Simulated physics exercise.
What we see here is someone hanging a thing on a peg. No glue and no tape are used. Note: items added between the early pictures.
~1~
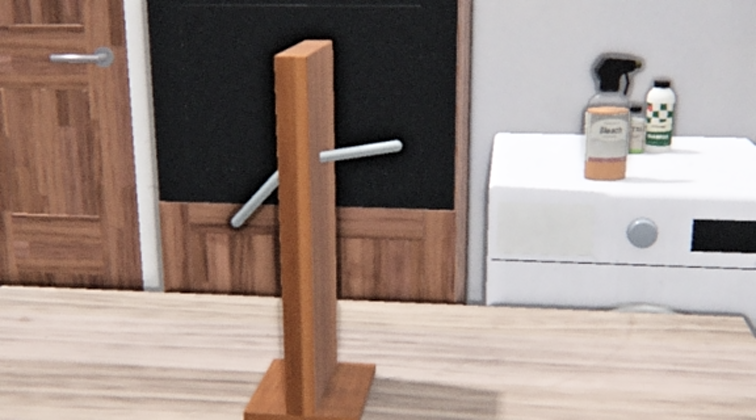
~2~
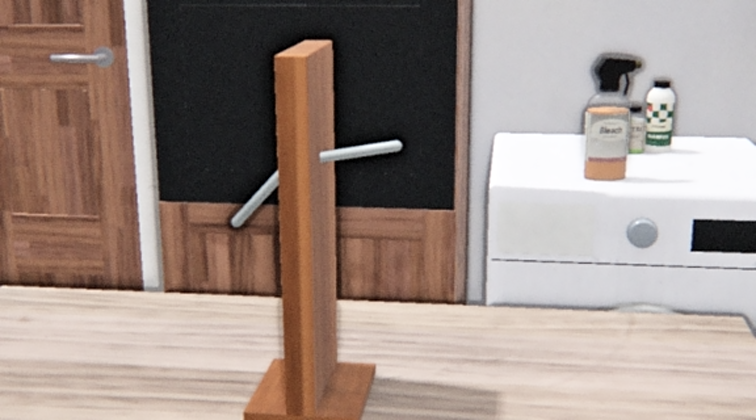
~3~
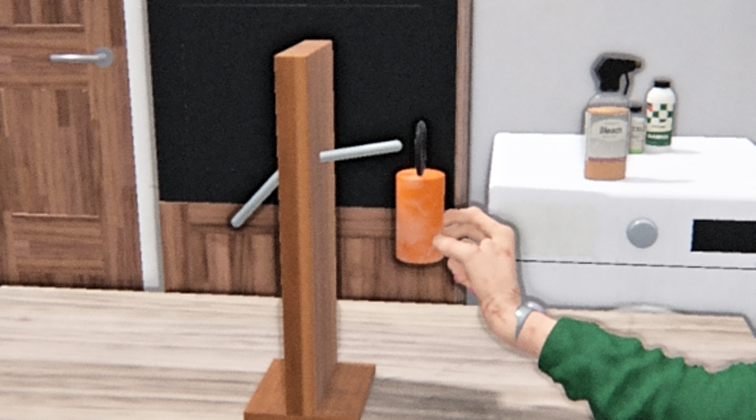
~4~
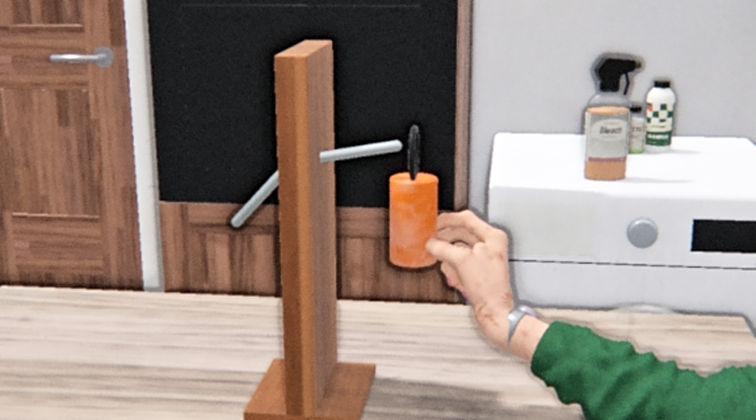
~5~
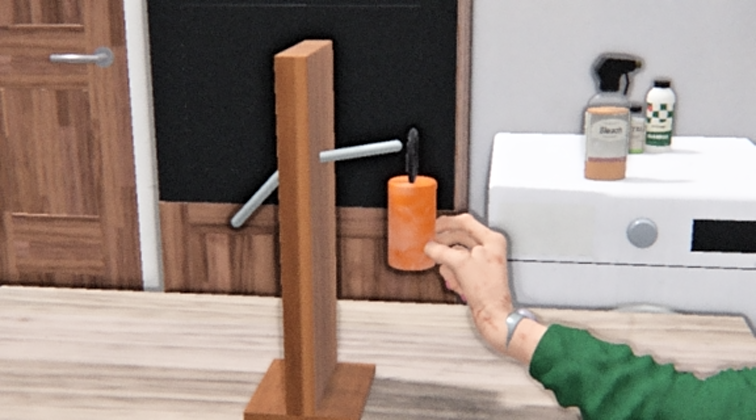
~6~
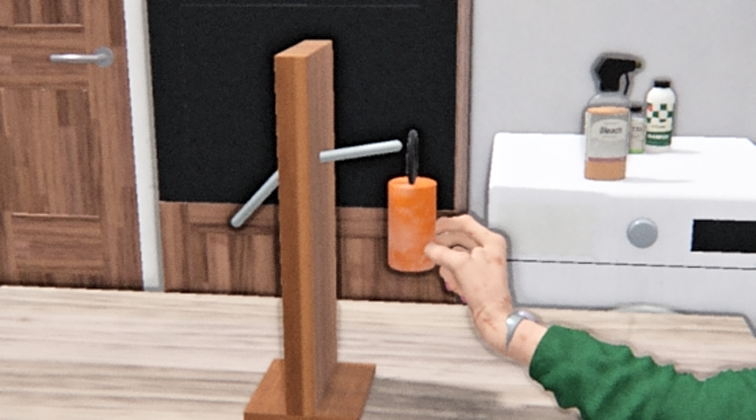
To begin with, a wooden stand with two pale pegs sits alone on a wooden surface. Then a hand in a green sleeve appears from the right, holding an orange lantern with a black loop near the right peg's tip. The hand shifts it slightly left and down, still gripping it.
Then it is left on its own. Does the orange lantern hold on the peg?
I think it will fail to stay up here.
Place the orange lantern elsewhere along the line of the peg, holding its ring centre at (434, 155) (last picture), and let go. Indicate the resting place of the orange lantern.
It finishes near (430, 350).
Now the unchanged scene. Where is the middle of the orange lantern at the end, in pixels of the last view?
Its middle finishes close to (412, 344) in the last view.
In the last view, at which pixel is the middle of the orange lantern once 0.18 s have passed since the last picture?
I'd look for it close to (412, 276).
Then, 0.18 s after the last picture, orange lantern falling near (412, 276).
At rest, the orange lantern slips down, near (411, 344).
